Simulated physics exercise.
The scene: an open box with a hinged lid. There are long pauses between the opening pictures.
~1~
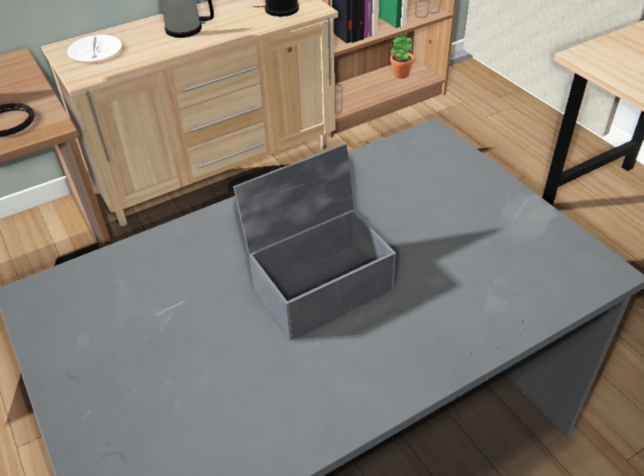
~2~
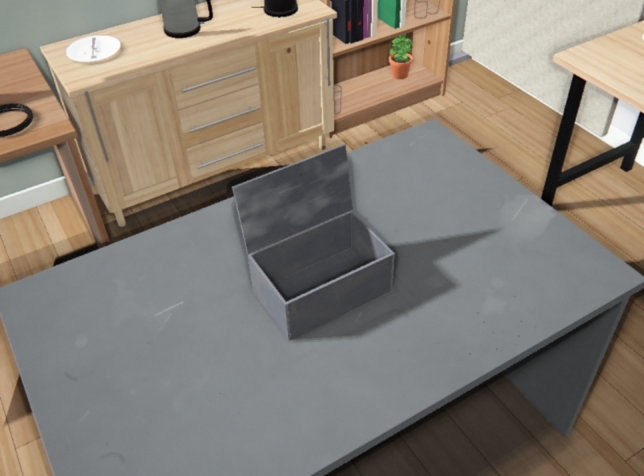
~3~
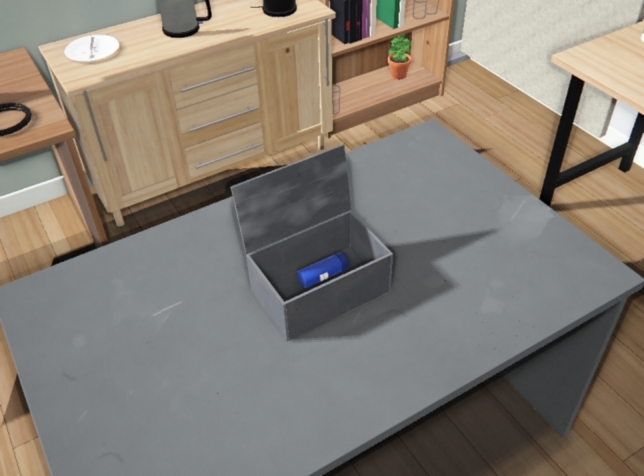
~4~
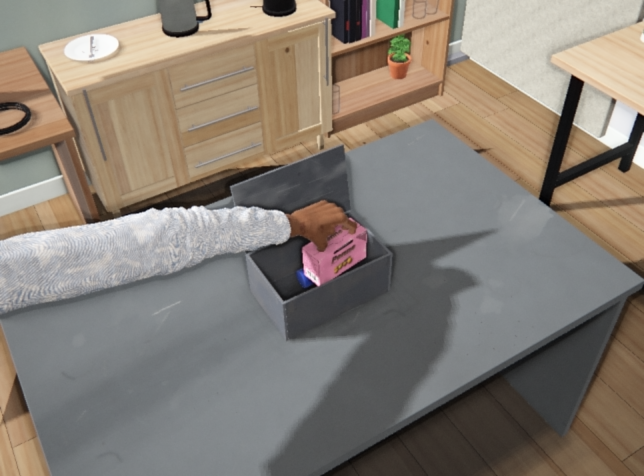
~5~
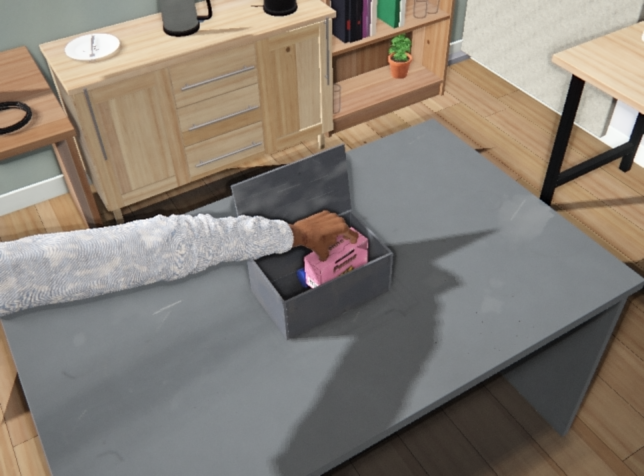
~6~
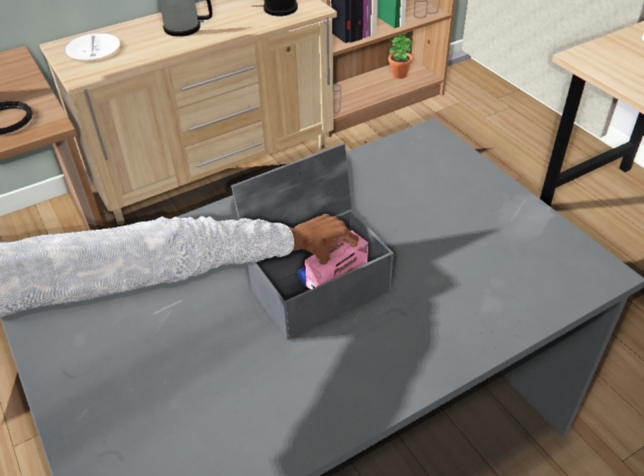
On a grey table, an open box sitting empty, then holding a blue cylinder, and a hand lowering a pink carton inside.
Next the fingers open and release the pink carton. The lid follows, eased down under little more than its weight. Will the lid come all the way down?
Here the lid shuts flat.
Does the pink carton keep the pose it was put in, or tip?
The pink carton keeps its pose.
Then, 0.80 s on from there, lid starting down; pink carton shifted a little near (339, 279); blue shaker shifted a little.
Then, 1.40 s on from there, lid 69° above the rim; pink carton shifted a little near (339, 279); blue shaker shifted a little.
Then, 1.80 s on from there, lid 36° above the rim; pink carton shifted a little near (339, 279); blue shaker shifted a little.
Then, 2.00 s on from there, lid 15° above the rim; pink carton shifted a little near (339, 279); blue shaker shifted a little.
In the end, lid shut; moved from the start, pink carton; blue shaker unmoved. At the end, from the last picture's camera, pink carton near (339, 279).
